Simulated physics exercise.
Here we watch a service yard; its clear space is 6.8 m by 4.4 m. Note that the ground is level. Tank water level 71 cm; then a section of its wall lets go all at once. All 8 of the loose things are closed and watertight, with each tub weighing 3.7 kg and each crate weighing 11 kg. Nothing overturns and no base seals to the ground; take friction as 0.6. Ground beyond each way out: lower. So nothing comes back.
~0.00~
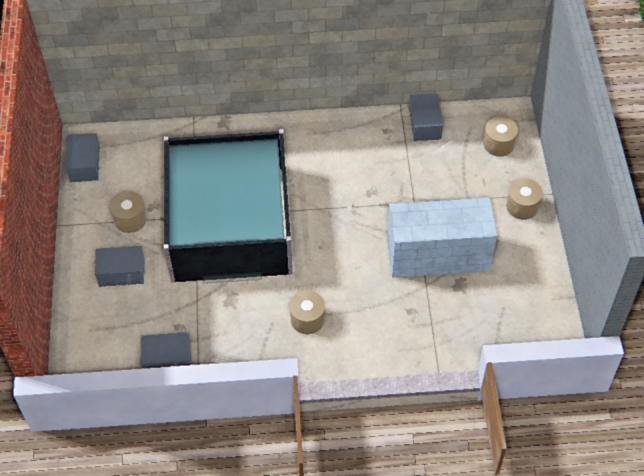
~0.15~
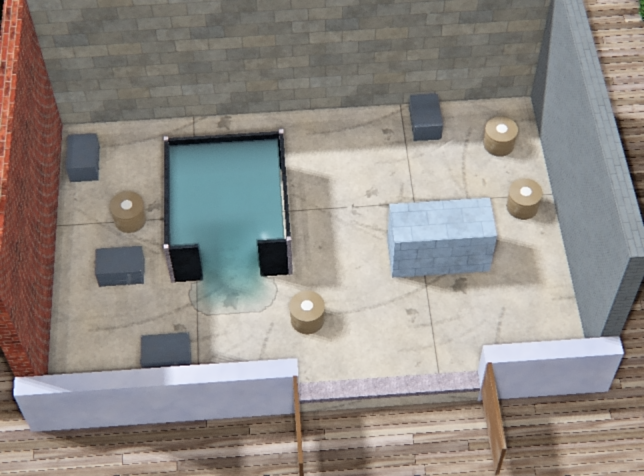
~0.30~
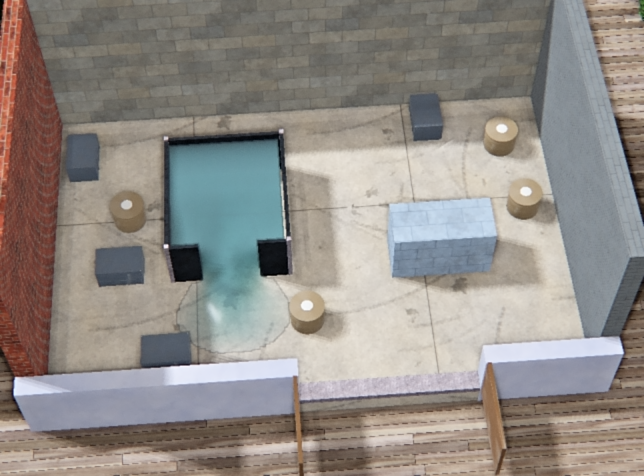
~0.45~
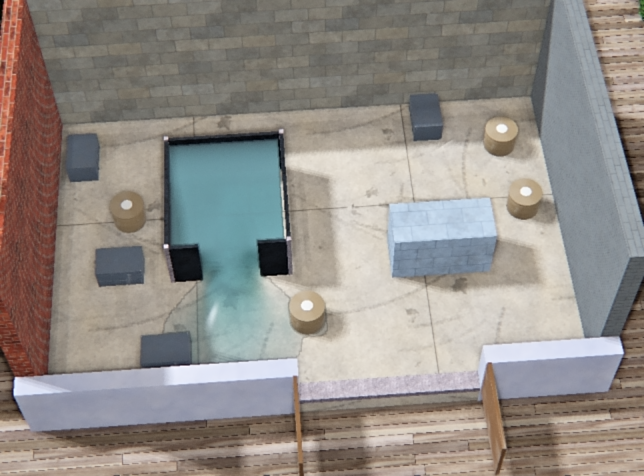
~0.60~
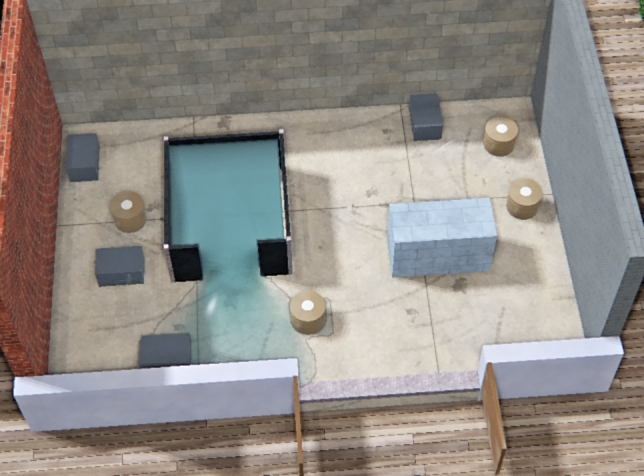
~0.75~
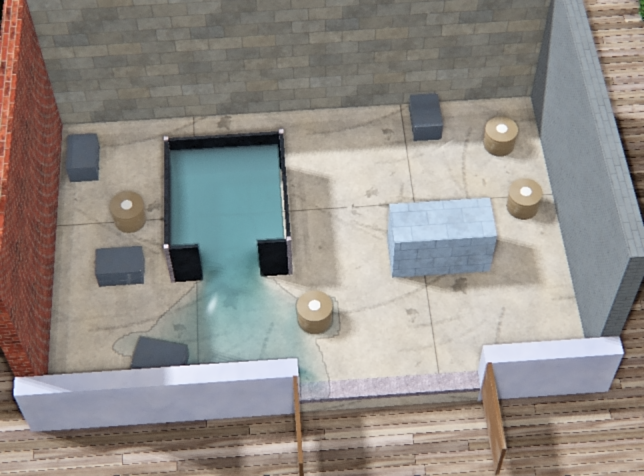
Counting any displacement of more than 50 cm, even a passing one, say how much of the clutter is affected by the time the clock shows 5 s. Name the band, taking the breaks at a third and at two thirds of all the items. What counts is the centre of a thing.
Mid band.
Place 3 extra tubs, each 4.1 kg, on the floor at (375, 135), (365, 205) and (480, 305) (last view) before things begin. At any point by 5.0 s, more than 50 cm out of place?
Below, below, above.
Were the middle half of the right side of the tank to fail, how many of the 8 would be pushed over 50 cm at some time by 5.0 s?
The count would be 3.
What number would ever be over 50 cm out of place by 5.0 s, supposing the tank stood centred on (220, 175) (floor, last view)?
Result: 5.
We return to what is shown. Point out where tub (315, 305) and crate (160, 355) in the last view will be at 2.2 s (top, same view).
Somewhere about (365, 301) and (69, 317).
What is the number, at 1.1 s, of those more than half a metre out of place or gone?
By my reckoning, 0.
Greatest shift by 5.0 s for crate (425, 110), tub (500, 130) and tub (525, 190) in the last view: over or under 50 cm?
Taking them in turn, the answers are smaller, smaller and smaller.
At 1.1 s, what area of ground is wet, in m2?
About 7.5 m2.
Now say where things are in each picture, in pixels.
The first frame shows a crate at (165, 348), on the bottom; a tub at (307, 306) rests on the ground; 2.5 m2 under water; 0 of 8 have shifted.
The second frame shows a crate at (165, 348) rests on the ground; a tub at (307, 306), on the bottom; water covers 3.0 m2; 0 of 8 have shifted.
The third frame shows a crate at (165, 348) rests on the ground; a tub at (307, 306), on the bottom; water covers 3.8 m2; 0 of 8 have shifted.
The fourth frame shows a crate at (165, 348), on the bottom; a tub at (307, 306), on the bottom; 4.6 m2 under water; 0 of 8 have shifted.
The fifth frame shows a crate at (164, 349), on the bottom; a tub at (308, 306) rests on the ground; 4.9 m2 under water; 0 of 8 have shifted.
The sixth frame shows a crate at (159, 355), on the bottom, 13 cm from its start; a tub at (315, 306) rests on the ground, 10 cm from its start; water covers 5.6 m2; 2 of 8 have shifted.
After 1.1 s 0 of 8 are over 50 cm from their spots; 0 afloat.
After 2.2 s 2 of 8 are over 50 cm from their spots; 1 afloat.
After 3.5 s 3 of 8 are over 50 cm from their spots; 2 afloat.
After 5.0 s 5 of 8 are over 50 cm from their spots, and 5 have been at some point; 4 afloat.
